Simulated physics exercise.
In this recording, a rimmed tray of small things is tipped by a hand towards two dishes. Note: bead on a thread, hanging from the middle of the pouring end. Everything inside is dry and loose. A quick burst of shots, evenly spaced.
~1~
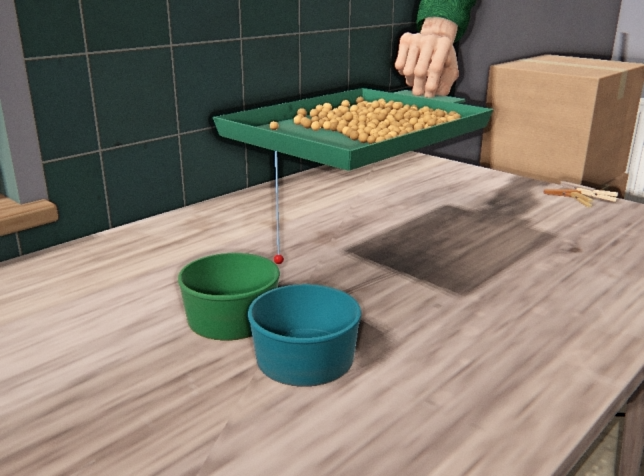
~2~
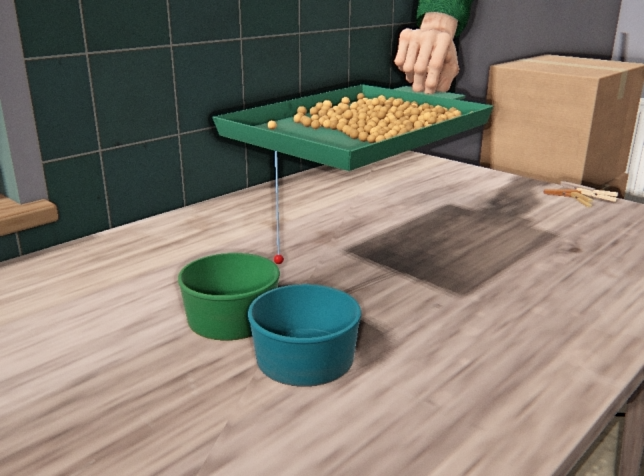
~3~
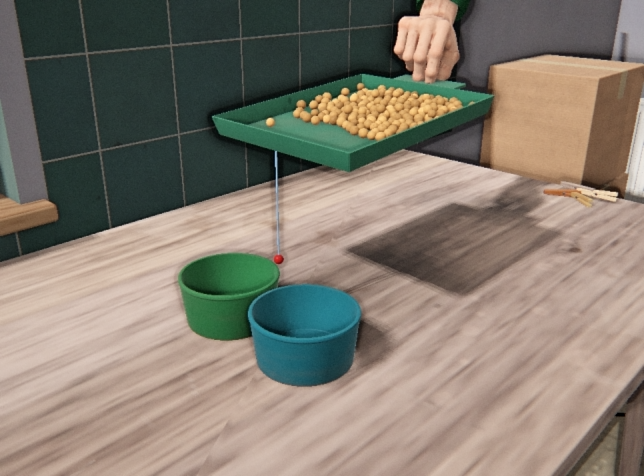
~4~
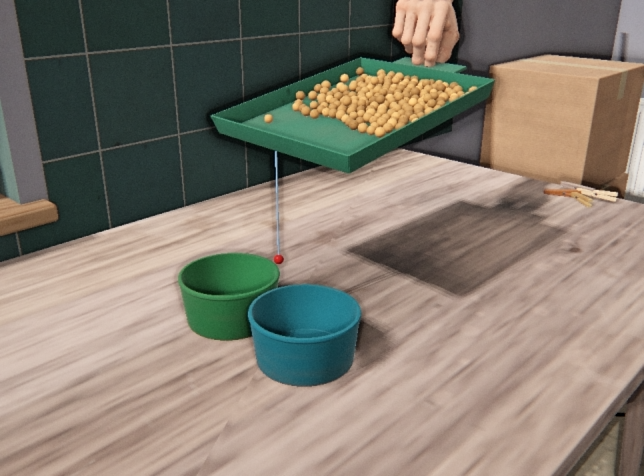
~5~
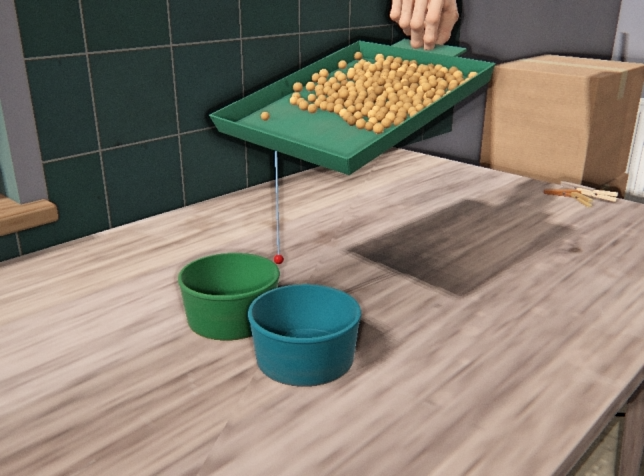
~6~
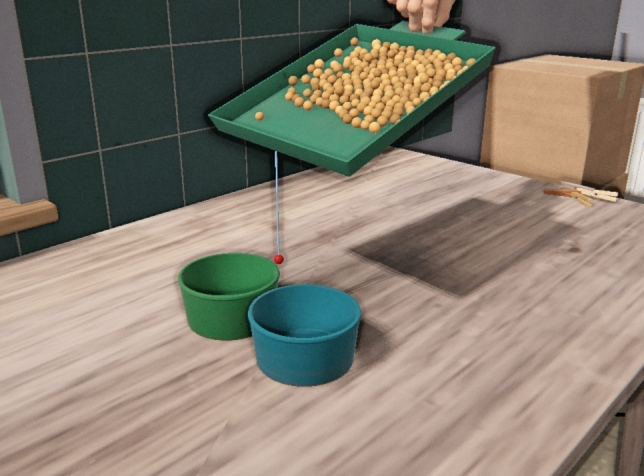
The footage shows a hand gradually raising the far end of a green tray of small round beads above a green dish and a blue one, the tray tilting more steeply as the beads shift slightly within it.
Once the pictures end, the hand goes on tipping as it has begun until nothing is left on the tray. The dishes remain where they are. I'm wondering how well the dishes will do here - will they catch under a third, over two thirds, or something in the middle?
I'd say over two thirds.
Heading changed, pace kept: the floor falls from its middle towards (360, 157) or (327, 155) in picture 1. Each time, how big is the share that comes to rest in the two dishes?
I'd say some 60 in a hundred at first, then 80 in a hundred.
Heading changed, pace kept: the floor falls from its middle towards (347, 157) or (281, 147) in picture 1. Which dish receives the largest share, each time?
First spot: The rightmost dish, second spot: The leftmost dish.
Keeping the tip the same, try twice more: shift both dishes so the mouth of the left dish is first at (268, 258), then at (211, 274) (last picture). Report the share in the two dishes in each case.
Roughly 10% on the first try and 90% on the second.
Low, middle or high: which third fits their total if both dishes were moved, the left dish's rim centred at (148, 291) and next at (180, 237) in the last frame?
First less than a third, then less than a third.
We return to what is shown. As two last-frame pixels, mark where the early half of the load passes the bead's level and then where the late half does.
Roughly (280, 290) first, then roughly (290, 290).
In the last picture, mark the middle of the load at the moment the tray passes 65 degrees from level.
The middle of the pieces lands at roughly (300, 149).
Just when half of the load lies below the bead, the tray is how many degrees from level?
Around 95° at that moment.
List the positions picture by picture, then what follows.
In the first frame, corners of the pouring end (219, 117) and (350, 149), level; middle of the load (390, 120), round wooden beads; left dish (191, 308); right dish (265, 351); bead on its thread (279, 259).
In the second frame, corners of the pouring end (219, 117) and (349, 149), level; middle of the load (390, 118).
In the third frame, corners of the pouring end (218, 116) and (349, 151), tipped barely, lowest at the right corner; middle of the load (390, 110).
In the fourth frame, corners of the pouring end (217, 115) and (348, 153), tipped a little, lowest at the right corner; middle of the load (390, 99).
In the fifth frame, corners of the pouring end (216, 114) and (347, 155), tipped a little, lowest at the right corner; middle of the load (388, 88).
In the sixth frame, corners of the pouring end (214, 114) and (346, 158), tipped clearly, lowest at the right corner; middle of the load (385, 78), the larger part on the move; left dish (191, 308); right dish (265, 351).
Just after the last frame, tray tipped steeply; roughly two thirds on the tray; about a tenth in the right dish; just a few in the left dish; just a few outside both; roughly a quarter in the air.
A moment on, tray tipped past a quarter turn; about a tenth on the tray; roughly half in the right dish; about a tenth in the left dish; about a tenth outside both; roughly a quarter in the air.
Further on, tray tipped past a quarter turn; roughly two thirds in the right dish; roughly a quarter in the left dish; roughly a quarter outside both.
When it is over, tray tipped past a quarter turn; roughly two thirds in the right dish; roughly a quarter in the left dish; roughly a quarter outside both.
